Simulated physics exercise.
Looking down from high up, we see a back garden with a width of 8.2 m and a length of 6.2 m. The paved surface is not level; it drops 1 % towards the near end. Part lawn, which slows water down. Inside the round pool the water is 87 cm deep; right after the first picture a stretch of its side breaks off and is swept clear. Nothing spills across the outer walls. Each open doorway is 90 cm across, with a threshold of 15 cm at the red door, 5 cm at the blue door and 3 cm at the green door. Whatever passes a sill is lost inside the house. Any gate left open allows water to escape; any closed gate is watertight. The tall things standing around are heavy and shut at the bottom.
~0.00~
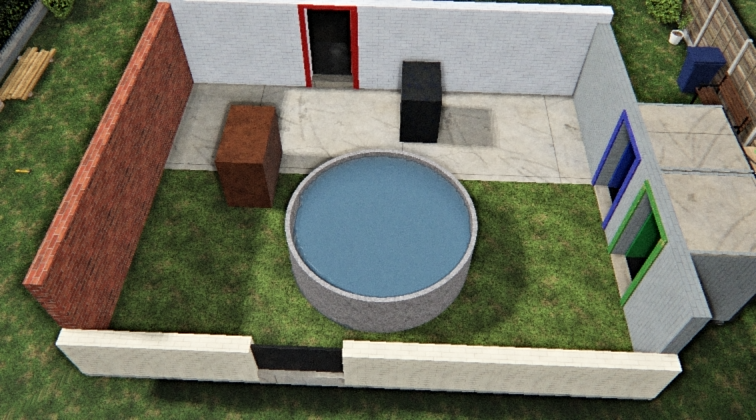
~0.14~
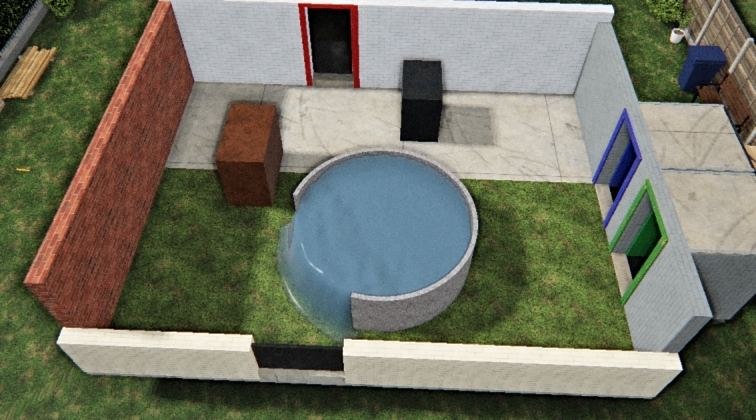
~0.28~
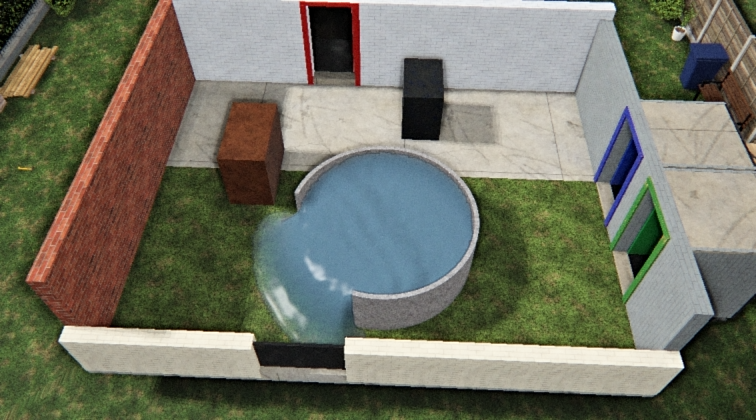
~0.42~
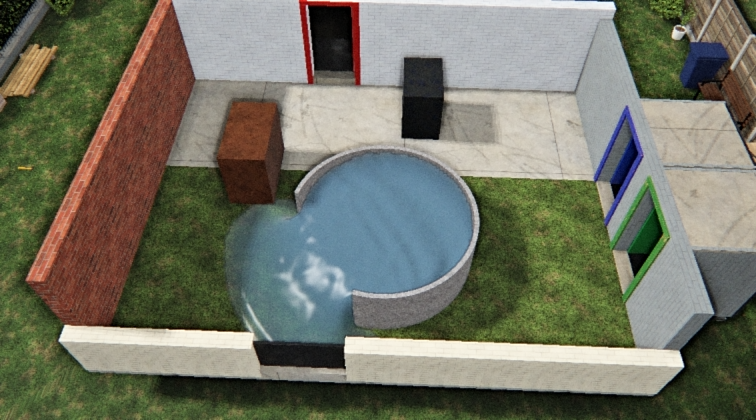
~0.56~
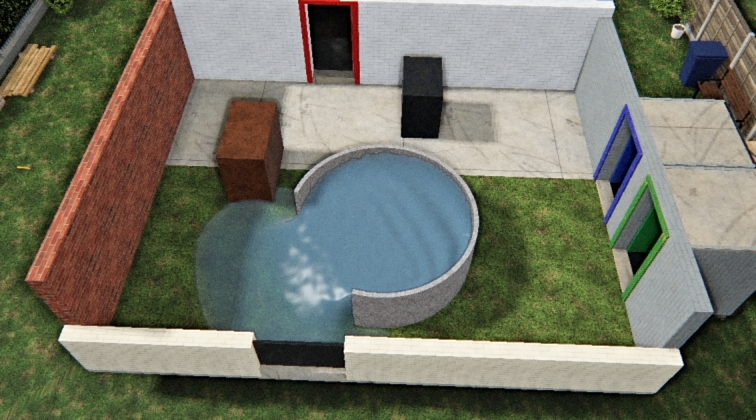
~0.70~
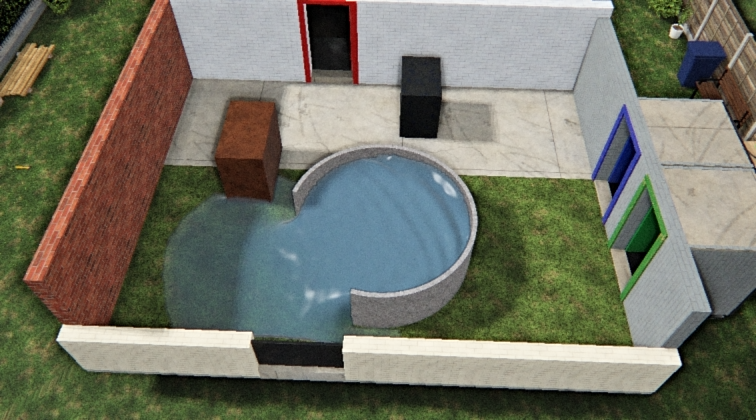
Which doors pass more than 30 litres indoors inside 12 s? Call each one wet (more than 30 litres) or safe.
Red door: Safe, blue door: Wet, green door: Wet.
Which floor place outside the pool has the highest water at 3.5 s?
Look around (226, 83).
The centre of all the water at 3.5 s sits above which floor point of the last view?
Pixel position near (269, 244).
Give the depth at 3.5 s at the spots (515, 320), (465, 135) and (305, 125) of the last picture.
Depths in turn: Roughly 6, 0 and 0 centimetres.
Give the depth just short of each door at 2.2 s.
In cm: Red 0, blue 0, green 0.
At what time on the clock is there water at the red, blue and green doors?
Red: 3.6 s; blue: 7.5 s; green: 5.0 s.
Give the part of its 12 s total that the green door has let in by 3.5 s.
Some 0 per cent by then.
After 1.4 s water covers 25 % of the floor and is deepest (75 cm) near (113, 349); red door not reached, blue door not reached, green door not reached.
After 2.2 s water covers 30 % of the floor and is deepest (72 cm) near (101, 348); red door not reached, blue door not reached, green door not reached.
After 3.5 s water covers 50 % of the floor and is deepest (52 cm) near (226, 83); red door not reached, blue door not reached, green door not reached.
After 7.0 s water covers 90 % of the floor and is deepest (28 cm) near (376, 99); red door 12 cm at the sill, 0 L in, blue door not reached, green door 8 cm at the sill, 5 L in.
After 12.0 s water covers 100 % of the floor and is deepest (18 cm) near (126, 277); red door 11 cm at the sill, 9 L in, blue door 9 cm at the sill, 64 L in, green door 10 cm at the sill, 88 L in.
